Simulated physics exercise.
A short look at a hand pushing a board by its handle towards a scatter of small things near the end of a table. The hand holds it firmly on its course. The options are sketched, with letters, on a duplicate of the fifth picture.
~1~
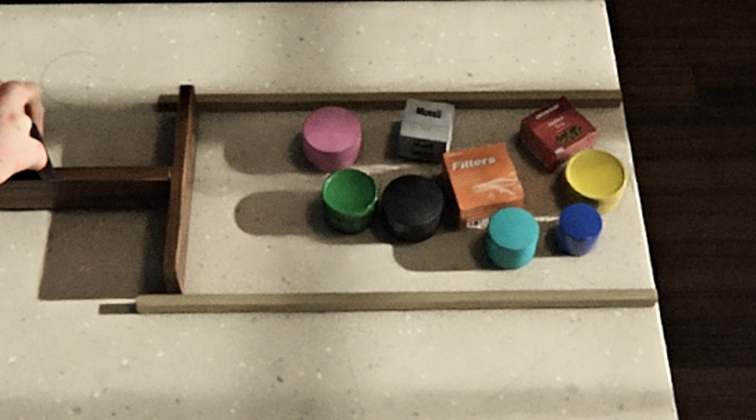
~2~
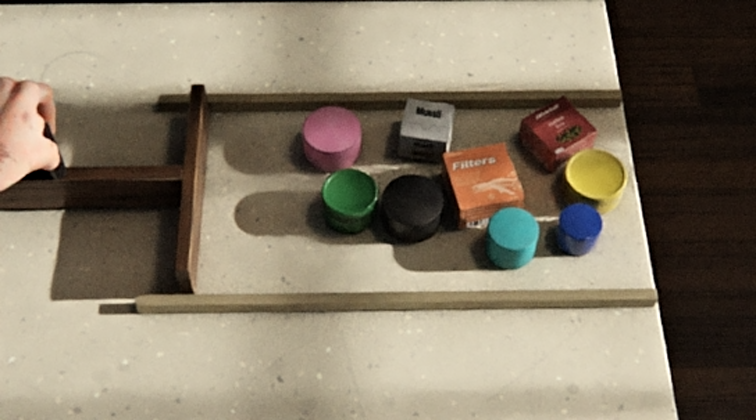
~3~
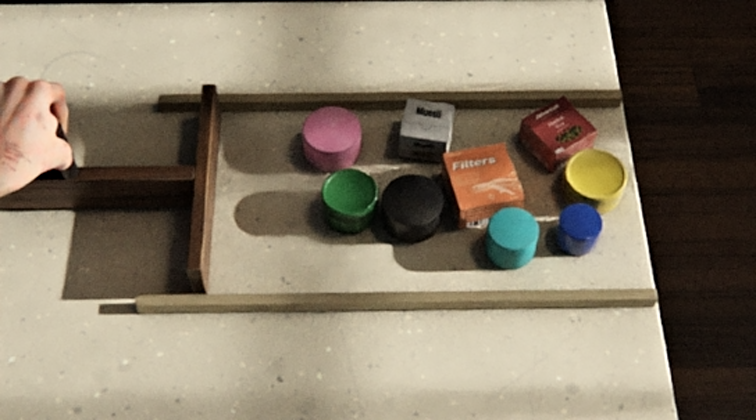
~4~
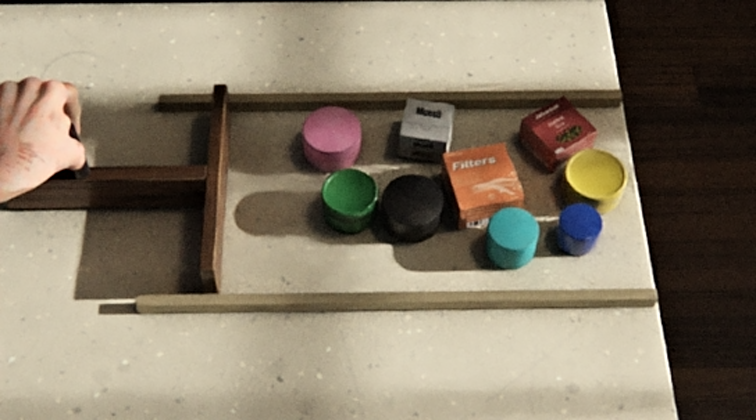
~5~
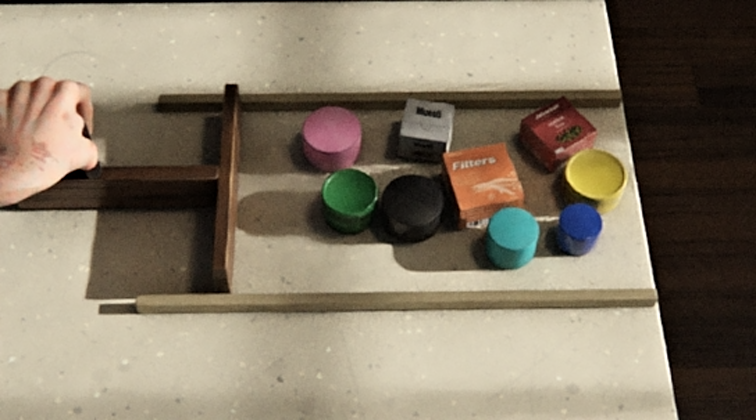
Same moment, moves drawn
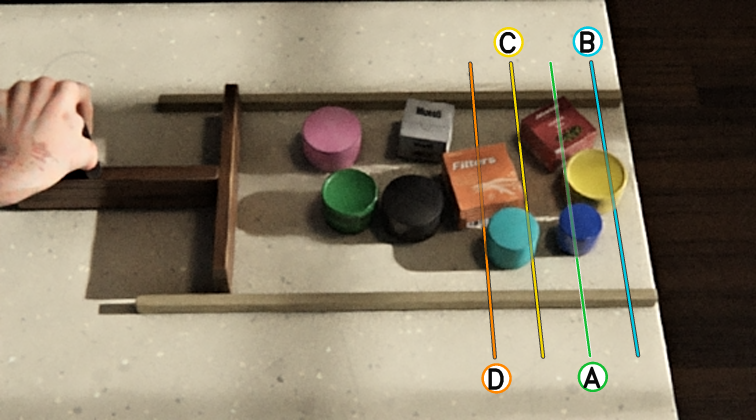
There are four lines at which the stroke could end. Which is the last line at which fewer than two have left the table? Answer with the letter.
Line D.
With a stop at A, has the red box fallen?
Yes.
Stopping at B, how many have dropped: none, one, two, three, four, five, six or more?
Six or more.
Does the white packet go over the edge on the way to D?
No.
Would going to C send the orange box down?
No.
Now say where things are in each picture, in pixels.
In the first picture, black tin (413, 209); white packet (427, 131); green jar (350, 201).
In the second picture, board (190, 172); yellow tub (593, 182).
In the third picture, board (201, 171); orange box (482, 185).
In the fourth picture, board (214, 171); red box (557, 135).
In the fifth picture, board (226, 171); black tin (413, 209); white packet (427, 131); green jar (350, 201).
On the copy, A at (569, 197); B at (613, 196); C at (526, 197); D at (482, 198).
On D. First, board (318, 170); pink tin (355, 139); yellow tub (593, 182).
Then, board (409, 169); turquoise tin (544, 252); orange box (498, 186).
Finally, board (479, 168); yellow tub (632, 182); red box (613, 131); none fallen.
By contrast, A drops six; B drops nine; C drops two.
